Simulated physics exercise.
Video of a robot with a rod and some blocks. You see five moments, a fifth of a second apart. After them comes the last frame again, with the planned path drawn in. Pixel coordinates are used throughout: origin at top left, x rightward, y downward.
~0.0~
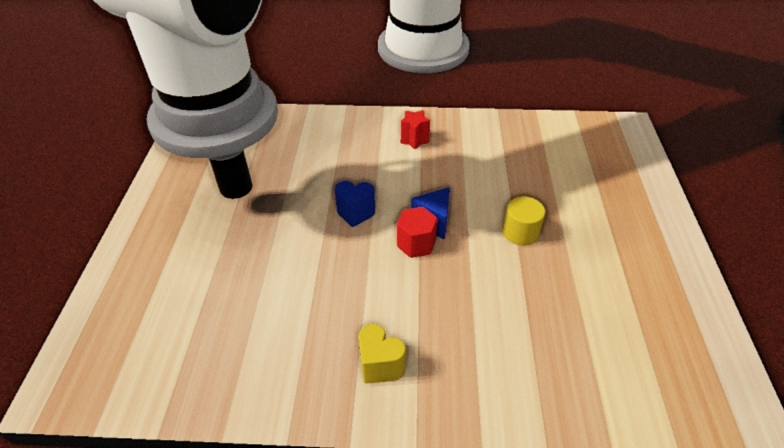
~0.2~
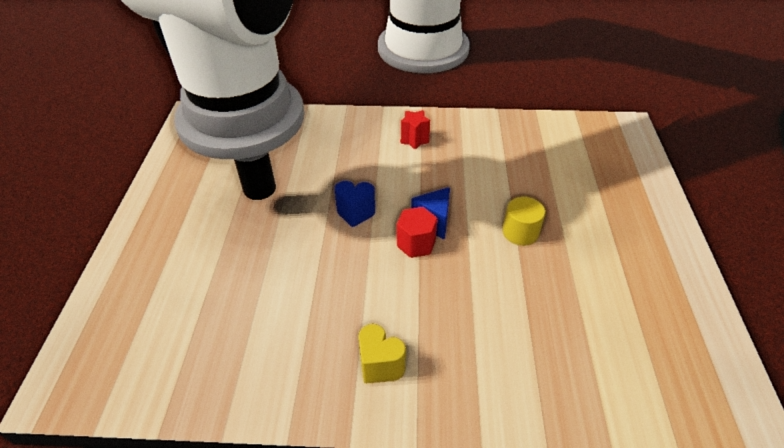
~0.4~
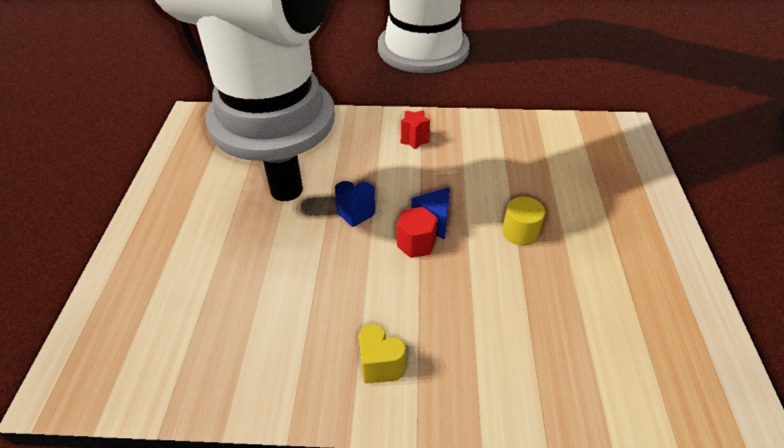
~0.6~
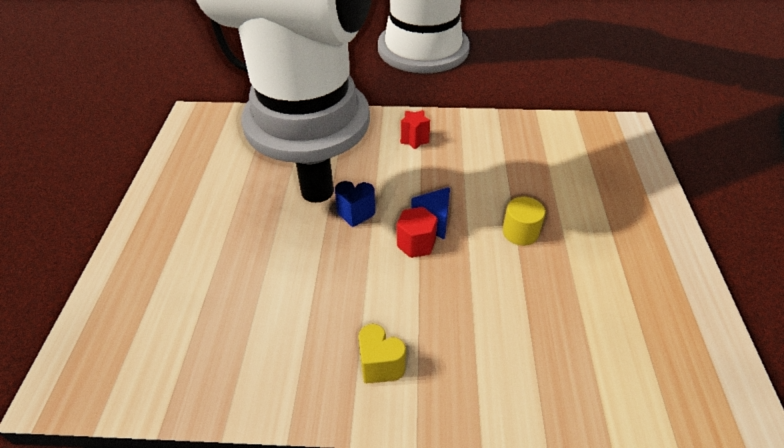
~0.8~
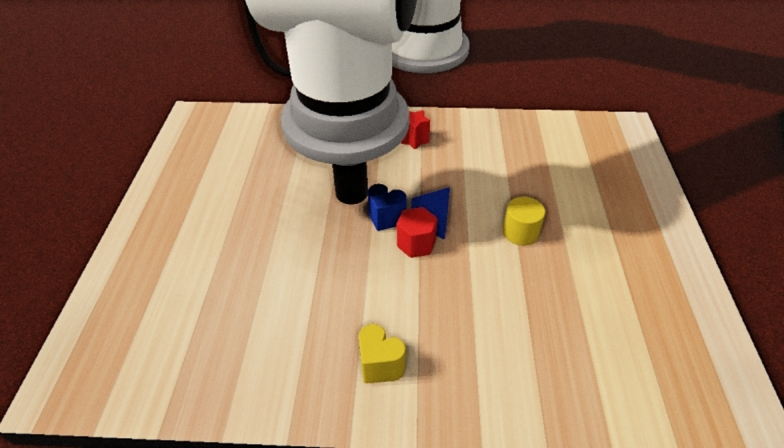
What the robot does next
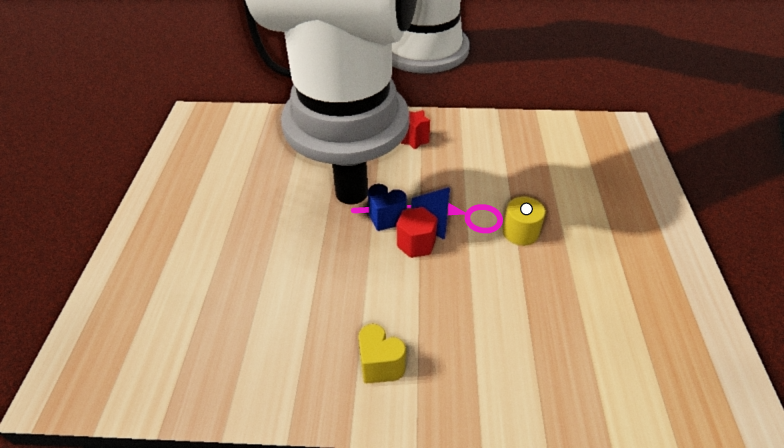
A robot arm with a black rod moves right across a wooden board and pushes the blue heart toward the blue triangular block and red hexagon, while the yellow heart, yellow cylinder and other blocks stay still.
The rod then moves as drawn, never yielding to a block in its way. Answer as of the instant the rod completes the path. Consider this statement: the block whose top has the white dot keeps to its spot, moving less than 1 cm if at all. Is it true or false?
True
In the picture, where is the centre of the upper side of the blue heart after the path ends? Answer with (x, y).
Most likely (454, 211).
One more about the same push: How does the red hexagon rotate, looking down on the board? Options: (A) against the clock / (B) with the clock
Option B.
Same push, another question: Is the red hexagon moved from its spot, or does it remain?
The push reaches it.
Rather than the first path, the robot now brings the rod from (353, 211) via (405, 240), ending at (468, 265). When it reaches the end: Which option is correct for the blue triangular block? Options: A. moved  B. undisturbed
It's A.
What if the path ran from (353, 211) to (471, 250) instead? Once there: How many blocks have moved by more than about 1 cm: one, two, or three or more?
Once the path ends, three or more blocks will have shifted.
The drawn path runs from (353, 211) through (397, 208) and (441, 208) to (484, 219); the dot is on the yellow circular block.
The first path, step by step. One third of the way, rod (397, 191); blue heart (424, 198), turned 65° clockwise; red hexagon (420, 226), turned 20° clockwise; blue triangular block (454, 206), turned 45° anticlockwise.
Two thirds of the way, rod (443, 191); blue heart (449, 207), turned 100° clockwise; red hexagon (422, 228), turned 30° clockwise; blue triangular block (478, 214), turned 40° anticlockwise.
At the end, rod (487, 202); blue heart (454, 211), turned 125° clockwise; red hexagon (421, 228), turned 30° clockwise; blue triangular block (491, 223), turned 15° anticlockwise; yellow circular block not moved.
